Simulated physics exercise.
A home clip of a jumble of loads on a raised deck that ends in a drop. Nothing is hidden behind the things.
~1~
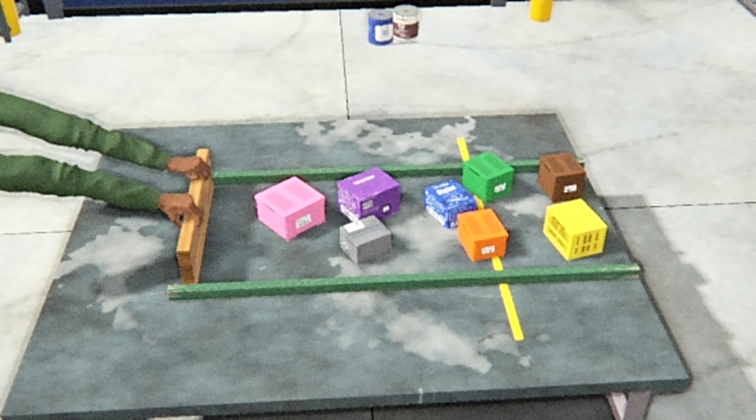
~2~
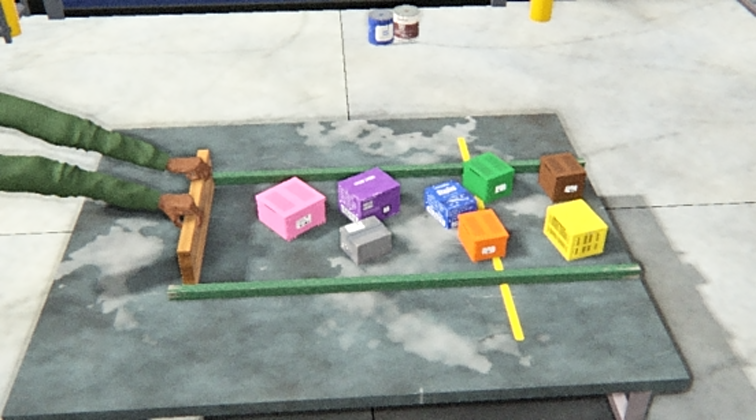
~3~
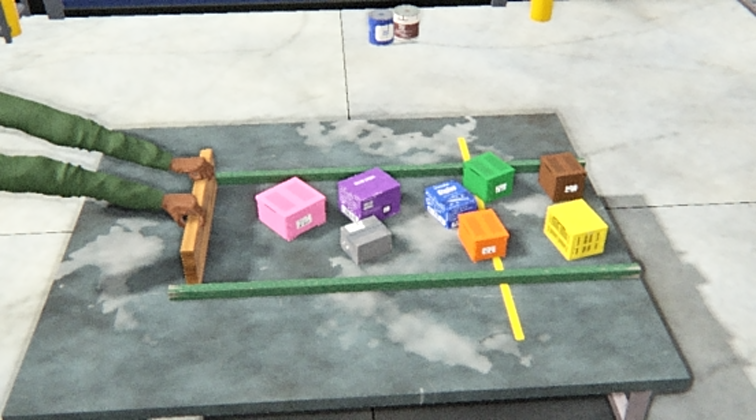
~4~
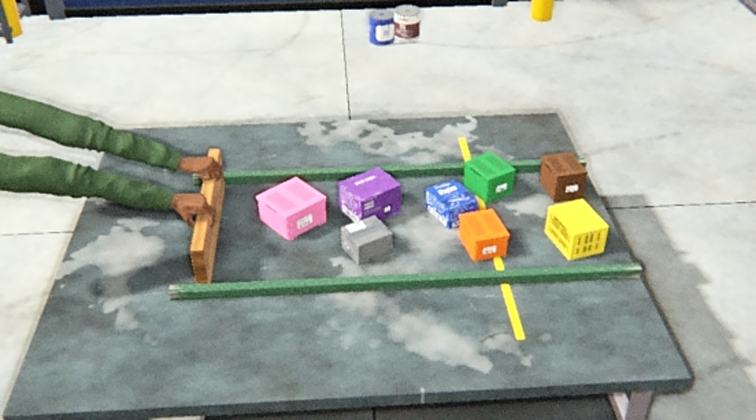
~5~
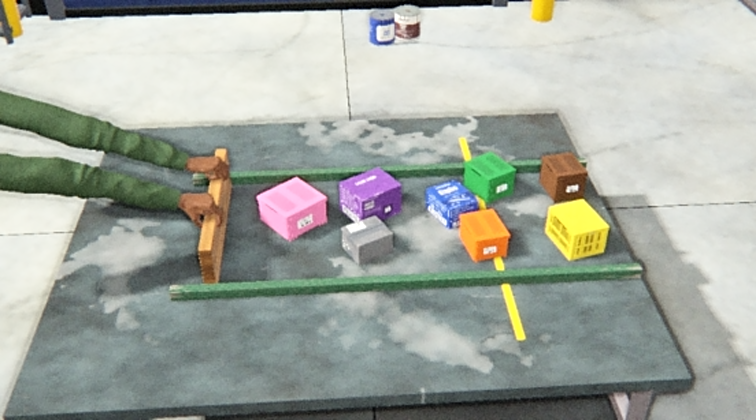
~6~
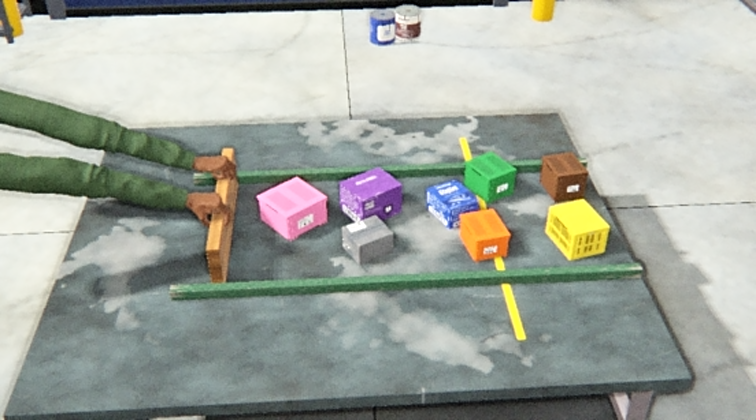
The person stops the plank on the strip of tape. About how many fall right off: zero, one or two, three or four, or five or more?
The number that fall off is zero.
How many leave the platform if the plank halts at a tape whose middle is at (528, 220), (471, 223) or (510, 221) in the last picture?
Down on the ground: 2, 0 and 1.
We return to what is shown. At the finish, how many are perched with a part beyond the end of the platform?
Overhanging: 2.
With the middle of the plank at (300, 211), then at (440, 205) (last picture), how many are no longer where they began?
By then 2, and 7.
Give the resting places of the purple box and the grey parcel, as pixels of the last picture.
First (558, 198), then (515, 239).
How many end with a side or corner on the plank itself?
In contact: 3.
A little later, none off yet; brown tote at rest near (563, 178); yellow crate at rest near (577, 229); green tote at rest near (489, 178).
Next, none off yet; brown tote at rest near (563, 178); yellow crate at rest near (577, 229); green tote shifted a little near (501, 176).
When it is over, the number that fall off is zero.
